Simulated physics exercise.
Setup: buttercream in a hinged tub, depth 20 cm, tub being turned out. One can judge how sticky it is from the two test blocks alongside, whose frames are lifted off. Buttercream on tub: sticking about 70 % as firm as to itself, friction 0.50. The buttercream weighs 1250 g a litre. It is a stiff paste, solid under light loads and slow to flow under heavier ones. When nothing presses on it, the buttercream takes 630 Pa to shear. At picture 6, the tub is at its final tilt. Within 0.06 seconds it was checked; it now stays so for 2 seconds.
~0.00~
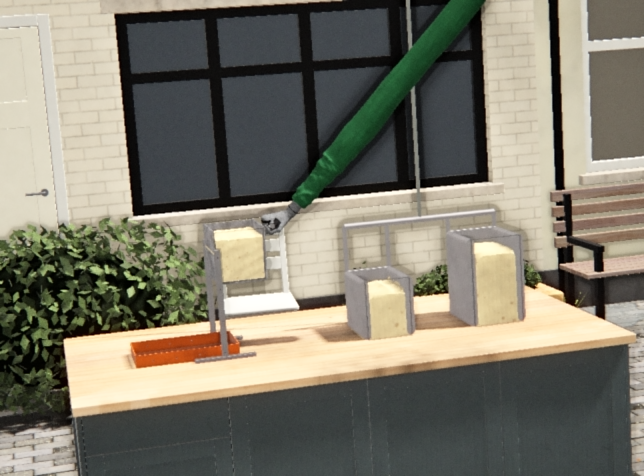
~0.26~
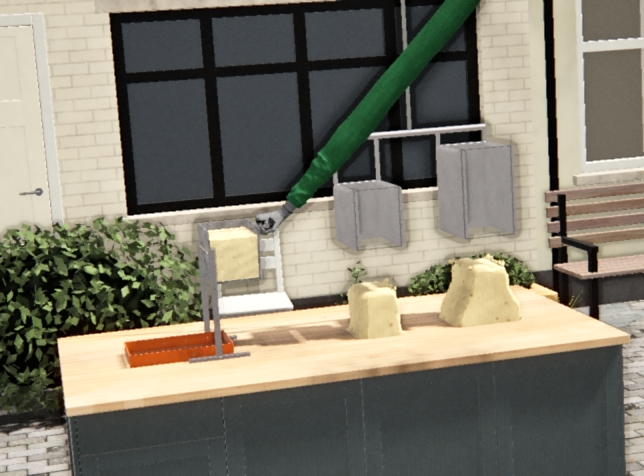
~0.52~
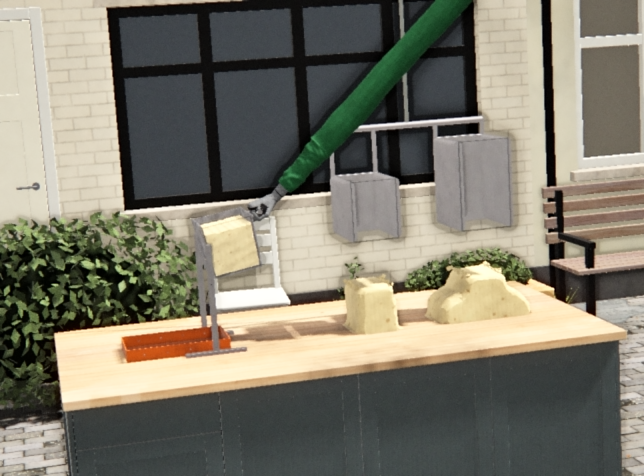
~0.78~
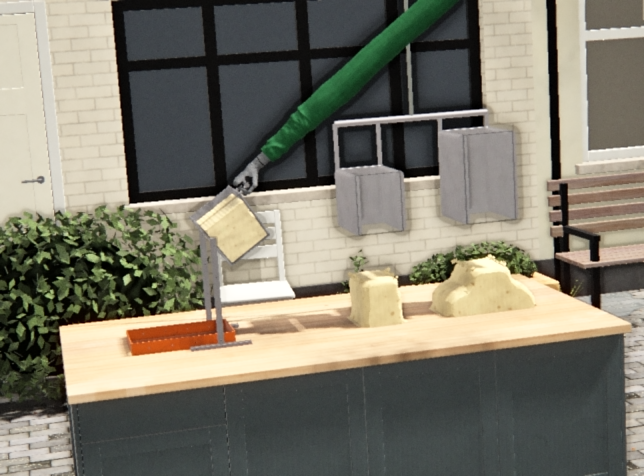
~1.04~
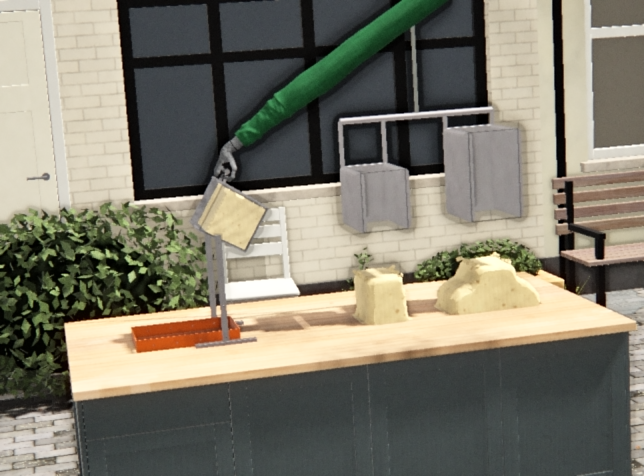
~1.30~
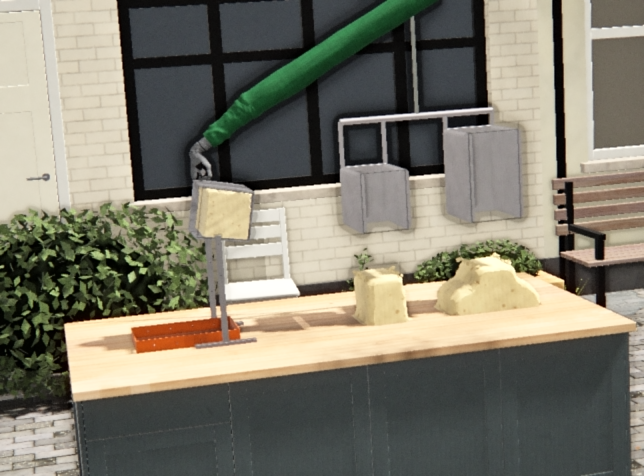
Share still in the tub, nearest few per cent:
100 %.
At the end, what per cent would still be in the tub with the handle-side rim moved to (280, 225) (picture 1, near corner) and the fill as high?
Some 75 percent would still be in the tub at the end.
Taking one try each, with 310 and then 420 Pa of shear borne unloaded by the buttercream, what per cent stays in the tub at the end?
First 70 %, second 100 %.
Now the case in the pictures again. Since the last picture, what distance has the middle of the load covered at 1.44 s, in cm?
Around 0 centimetres.
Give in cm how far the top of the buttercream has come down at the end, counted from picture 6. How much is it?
0 cm.
After 1.44 s, the tub is at 80 degrees and holds 100 %.
After 1.61 s, the tub is at 80 degrees and holds 100 %.
After 1.78 s, the tub is at 80 degrees and holds 100 %.
After 1.95 s, the tub is at 80 degrees and holds 100 %.
After 3.30 s, at the end, the tub is at 80 degrees and holds 100 %.
